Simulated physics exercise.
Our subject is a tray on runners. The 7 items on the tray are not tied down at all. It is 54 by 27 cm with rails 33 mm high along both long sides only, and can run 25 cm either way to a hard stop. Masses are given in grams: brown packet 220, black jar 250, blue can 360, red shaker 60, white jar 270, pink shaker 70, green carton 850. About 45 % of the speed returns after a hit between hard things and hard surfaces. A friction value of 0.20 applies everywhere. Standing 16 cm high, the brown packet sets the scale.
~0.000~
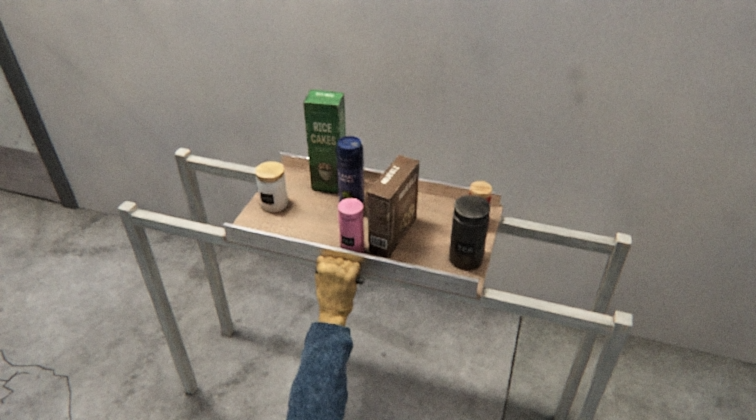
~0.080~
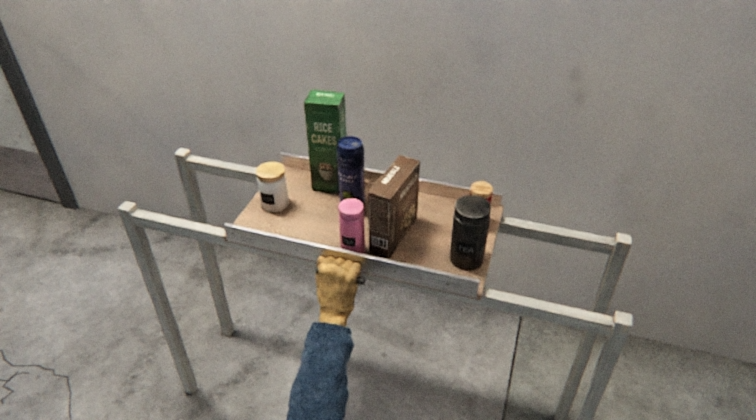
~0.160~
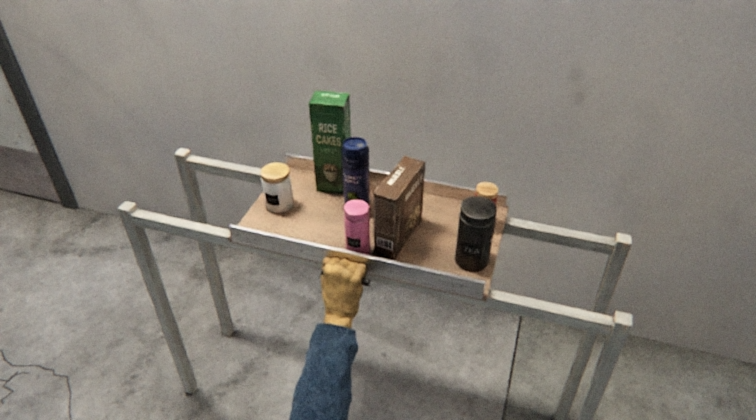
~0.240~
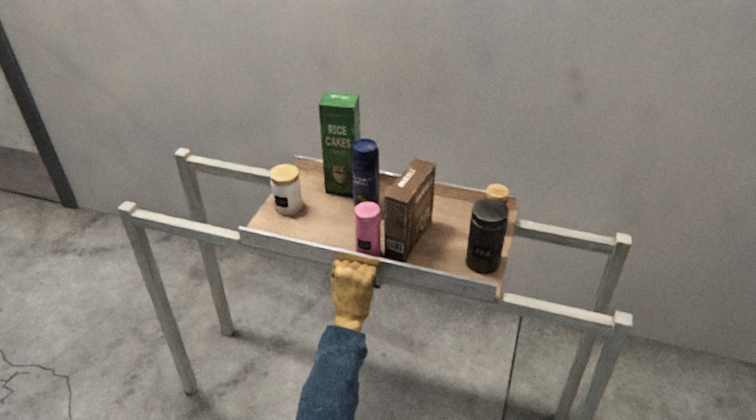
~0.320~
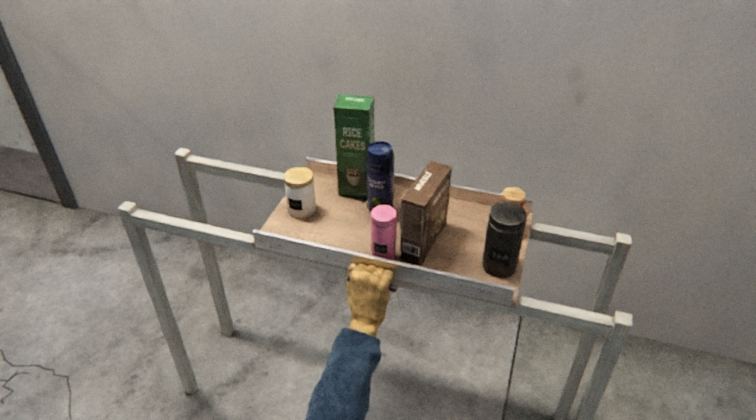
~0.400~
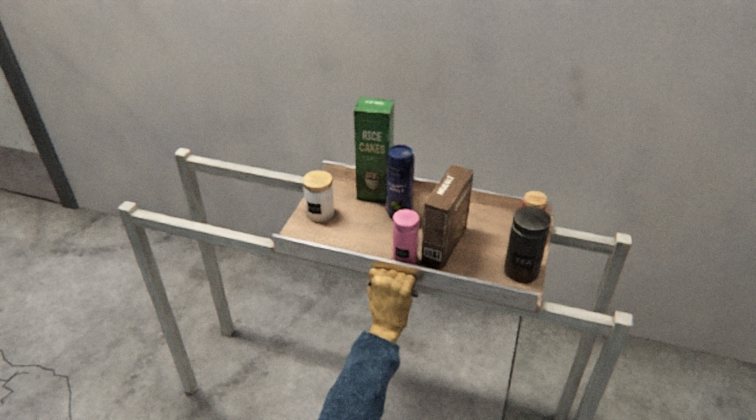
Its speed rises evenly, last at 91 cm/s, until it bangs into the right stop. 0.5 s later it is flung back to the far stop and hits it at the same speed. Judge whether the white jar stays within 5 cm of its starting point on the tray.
Remains in place.
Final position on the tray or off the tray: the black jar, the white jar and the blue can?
The black jar finishes off the tray; the white jar is still on the tray; the blue can ends on the tray.
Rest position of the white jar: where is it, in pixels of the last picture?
At roughly (174, 167).
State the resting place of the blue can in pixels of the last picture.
Its middle comes to rest around (247, 155).
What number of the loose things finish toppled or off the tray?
Total: 2.
After 0.90 s, tray moved 25 cm right; black jar and red shaker now off the tray; white jar slid 18 cm near (463, 226); blue can slid 18 cm.
After 1.90 s, tray moved 3 cm left; white jar slid 20 cm near (343, 201); brown packet slid 20 cm; green carton slid 20 cm.
At rest (3.0 s), off the tray, black jar and red shaker; the other 5 in place, give or take 5 cm. Seen from the same camera at the end, white jar near (174, 167).
